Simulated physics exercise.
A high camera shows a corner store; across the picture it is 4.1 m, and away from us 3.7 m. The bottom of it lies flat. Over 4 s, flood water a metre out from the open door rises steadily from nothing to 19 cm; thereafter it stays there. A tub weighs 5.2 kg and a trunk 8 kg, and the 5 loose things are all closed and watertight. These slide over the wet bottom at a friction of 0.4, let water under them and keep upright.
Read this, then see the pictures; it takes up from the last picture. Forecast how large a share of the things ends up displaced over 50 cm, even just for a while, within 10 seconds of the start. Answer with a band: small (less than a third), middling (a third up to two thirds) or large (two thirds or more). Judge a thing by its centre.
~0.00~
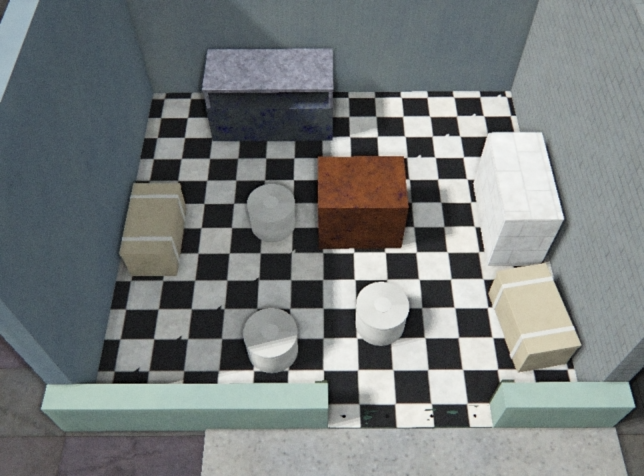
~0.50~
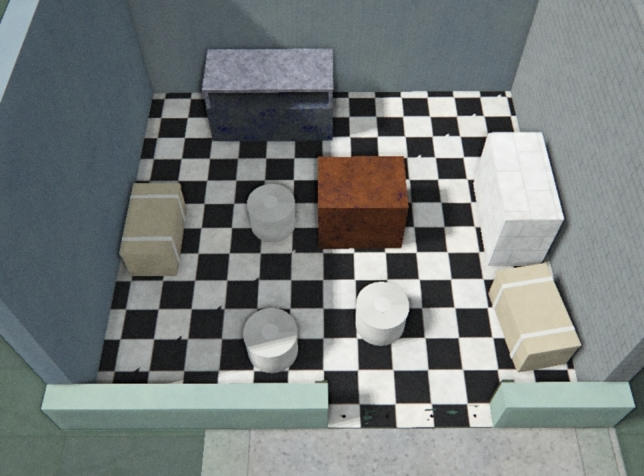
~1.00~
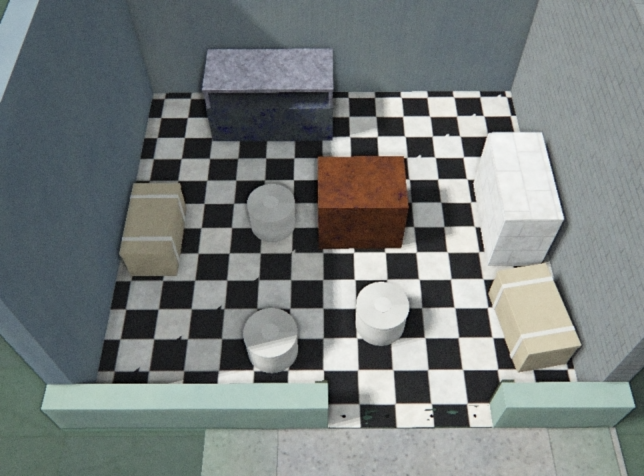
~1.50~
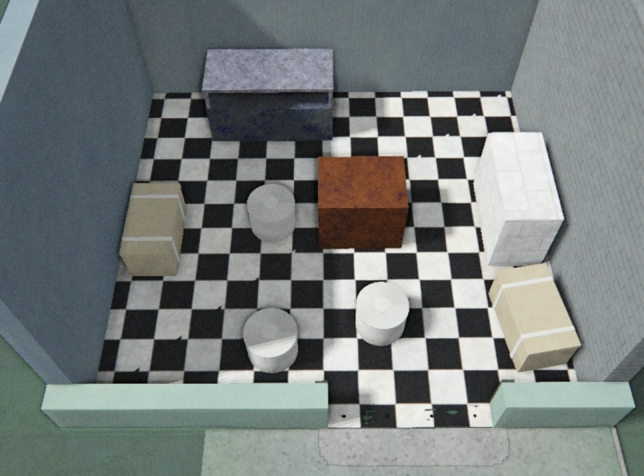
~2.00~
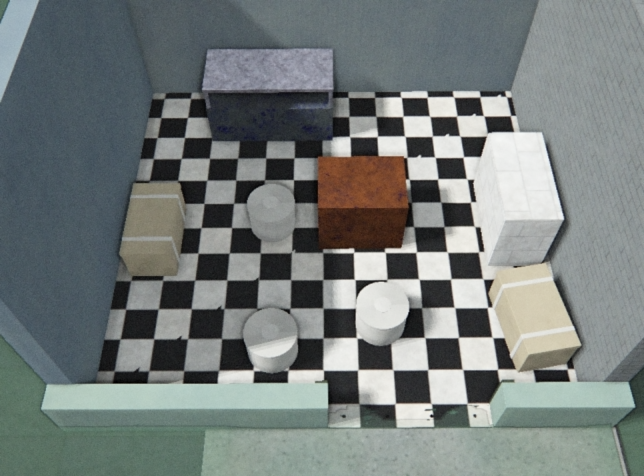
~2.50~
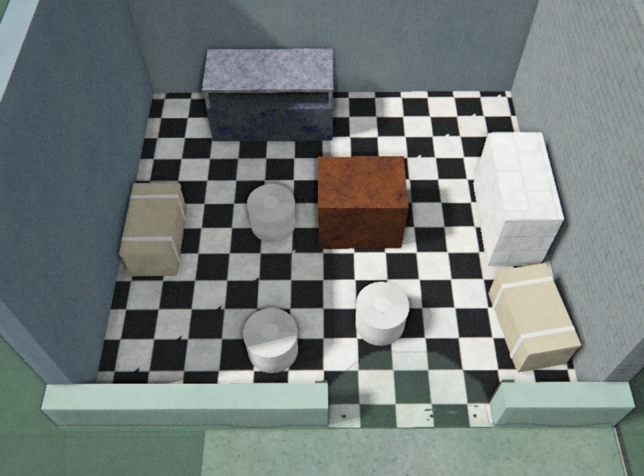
Middling.
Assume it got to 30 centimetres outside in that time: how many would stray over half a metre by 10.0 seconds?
Then it comes to 3.
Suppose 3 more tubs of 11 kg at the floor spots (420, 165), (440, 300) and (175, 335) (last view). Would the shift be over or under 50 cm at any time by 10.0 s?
Order as given - above the limit, above the limit, inside the limit.
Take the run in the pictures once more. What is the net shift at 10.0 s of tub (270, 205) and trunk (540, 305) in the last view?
One is off by 60 cm, the other by 40 cm, in the order asked.
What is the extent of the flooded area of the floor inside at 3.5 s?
Some 2.0 m2 of it.
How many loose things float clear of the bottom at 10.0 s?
Total: 5.
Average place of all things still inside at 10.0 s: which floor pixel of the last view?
(277, 244).
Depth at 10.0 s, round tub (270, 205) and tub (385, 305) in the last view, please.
First roughly 5 cm, second roughly 10 cm.
After 3.5 s 0 of 5 are over 50 cm from their spots; 0 afloat.
After 4.5 s 1 of 5 are over 50 cm from their spots; 1 afloat.
After 7.0 s 2 of 5 are over 50 cm from their spots; 3 afloat.
After 10.0 s 2 of 5 are over 50 cm from their spots, and 2 have been at some point; 5 afloat.
